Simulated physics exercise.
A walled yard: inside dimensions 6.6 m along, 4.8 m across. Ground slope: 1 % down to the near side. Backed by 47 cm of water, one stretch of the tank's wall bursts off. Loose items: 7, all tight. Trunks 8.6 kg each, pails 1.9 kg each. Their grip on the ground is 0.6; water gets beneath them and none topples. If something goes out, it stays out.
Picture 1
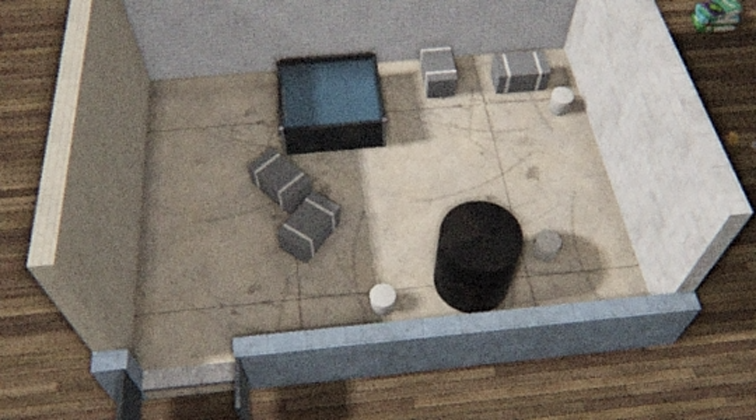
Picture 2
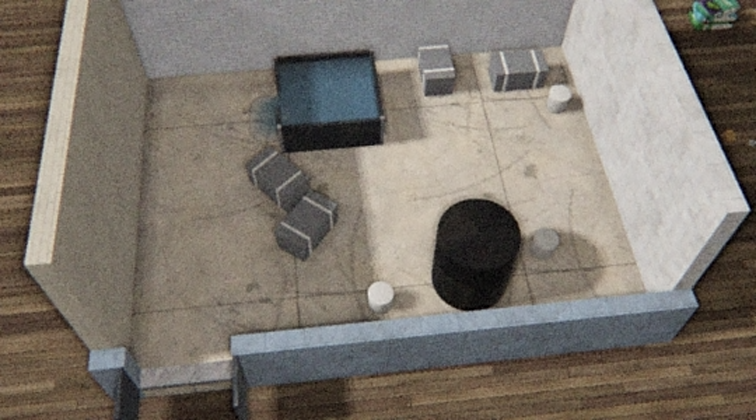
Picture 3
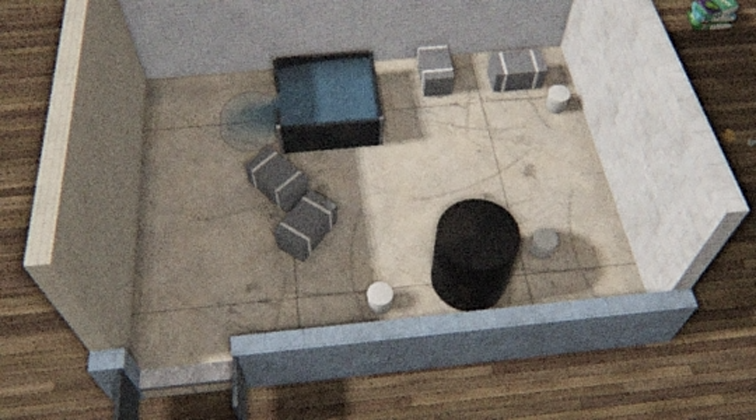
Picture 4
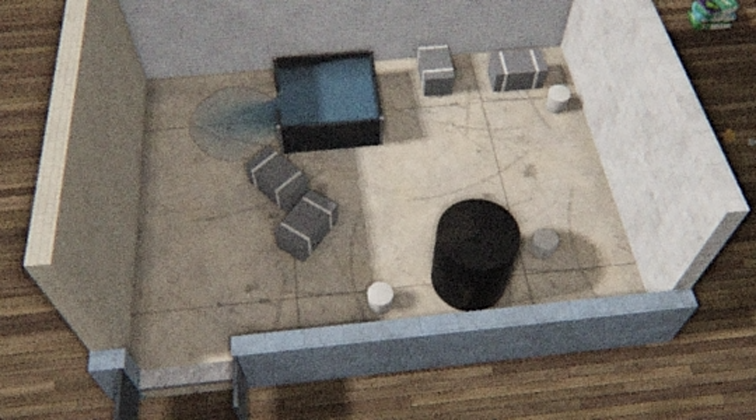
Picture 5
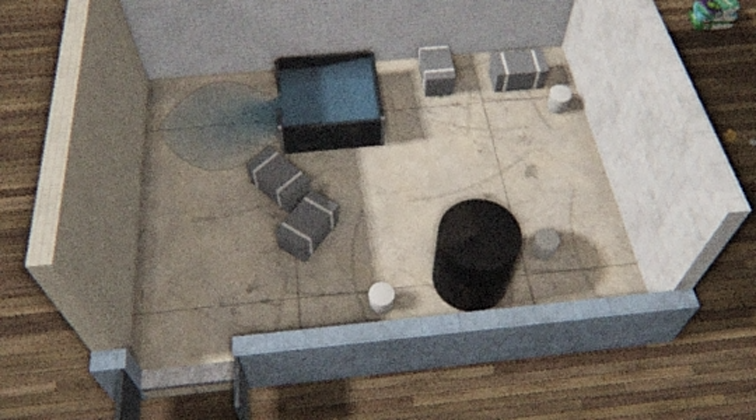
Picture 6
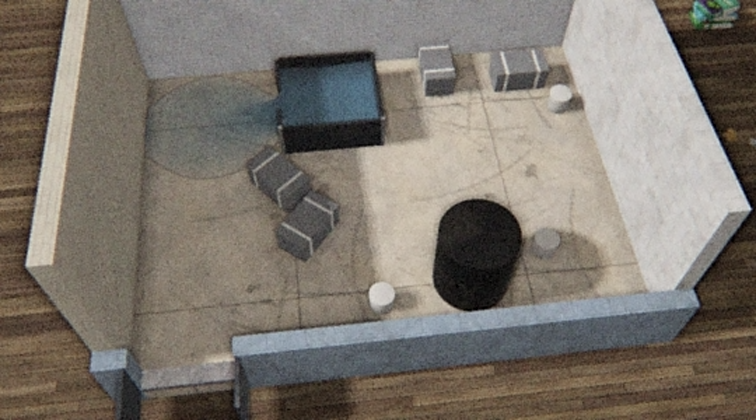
A walled yard with a stained tan floor sits on dark wooden boards, seen from high above at an angle. A blue-topped dark tank stands at the back wall, with two grey trunks to its right and two more in front, while a large black cylinder and small pale pails stand toward the right and front. Thin bluish water seeps from the tank's left side and spreads leftward in a widening round patch, the objects staying put and the view wavering very slightly.
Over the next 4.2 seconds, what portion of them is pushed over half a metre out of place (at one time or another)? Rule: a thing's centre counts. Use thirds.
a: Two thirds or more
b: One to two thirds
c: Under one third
(c) Under one third.
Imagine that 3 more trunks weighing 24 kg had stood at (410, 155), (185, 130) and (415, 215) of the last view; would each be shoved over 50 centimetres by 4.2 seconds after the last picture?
Below, above, below.
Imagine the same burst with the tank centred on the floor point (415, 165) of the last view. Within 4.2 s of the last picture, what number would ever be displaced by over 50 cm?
Then 2 of them would.
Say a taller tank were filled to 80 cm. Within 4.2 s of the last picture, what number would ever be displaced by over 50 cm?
Then the count would be 1.
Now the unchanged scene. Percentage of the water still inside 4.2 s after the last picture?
Some 88 per cent remains.
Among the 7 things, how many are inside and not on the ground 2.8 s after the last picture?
0 at that moment.
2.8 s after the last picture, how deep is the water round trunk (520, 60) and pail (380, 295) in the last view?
Around 0 cm and 0 cm.
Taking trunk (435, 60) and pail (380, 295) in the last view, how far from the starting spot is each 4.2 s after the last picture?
0 cm and 0 cm.
Then, 0.4 s after the last picture 0 of 7 are over 50 cm from their spots; 0 afloat.
Then, 1.5 s after the last picture 0 of 7 are over 50 cm from their spots; 0 afloat.
Then, 2.8 s after the last picture 0 of 7 are over 50 cm from their spots; 0 afloat.
Then, 4.2 s after the last picture 0 of 7 are over 50 cm from their spots, and 0 have been at some point; 0 afloat.
